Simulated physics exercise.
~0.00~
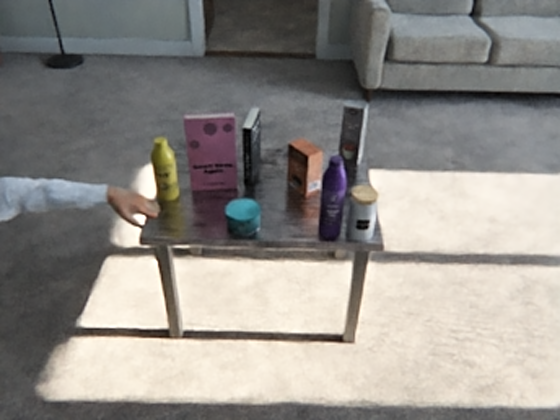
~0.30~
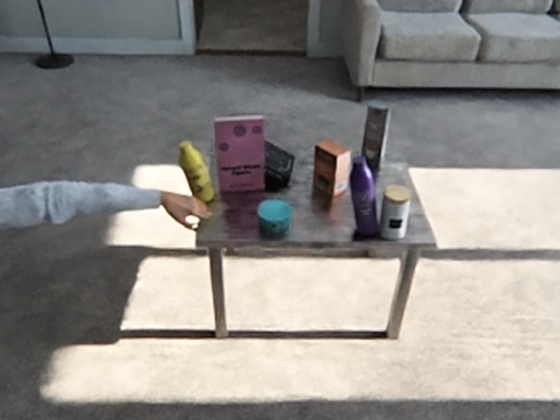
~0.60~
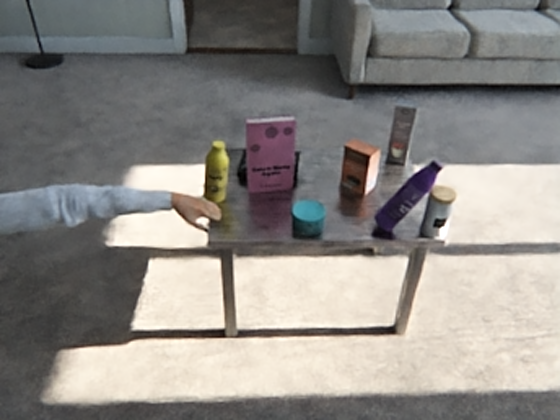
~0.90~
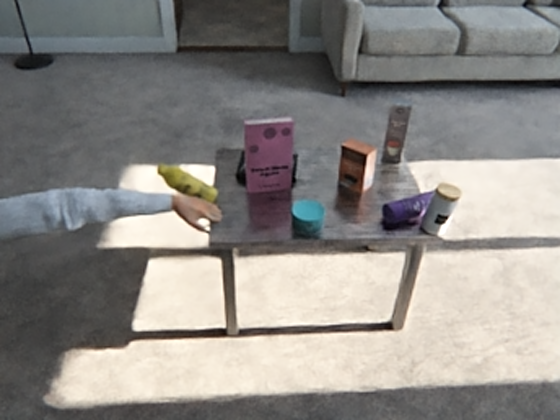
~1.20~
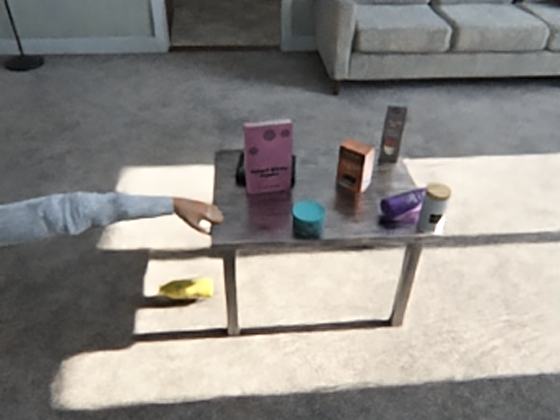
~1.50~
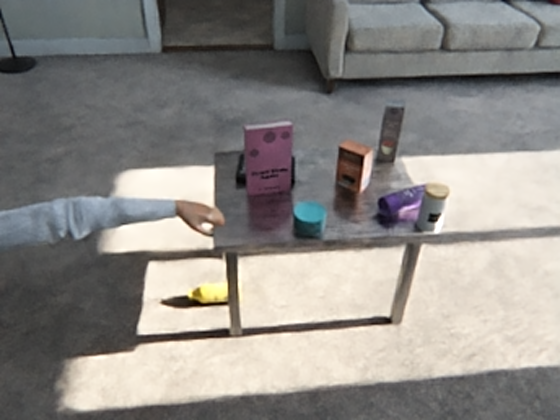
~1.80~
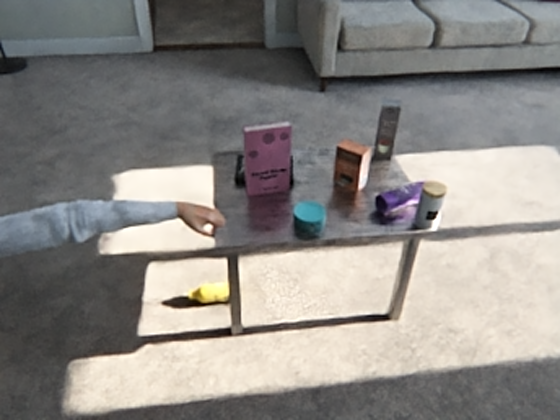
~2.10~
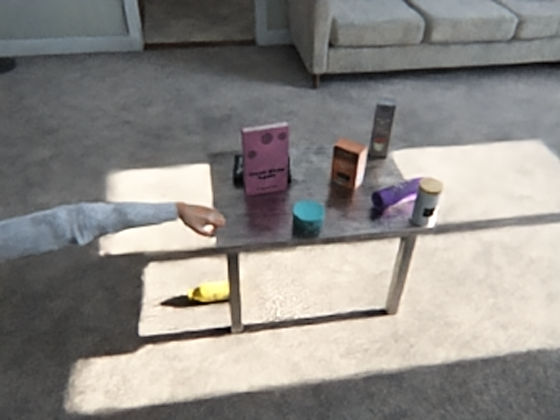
A small table holding bottles, boxes and books slides to the right beside an outstretched hand, then stops; a black book and a purple bottle tip over, and a yellow bottle falls to the carpet, while the pink book, turquoise tub and remaining items stay standing on top.
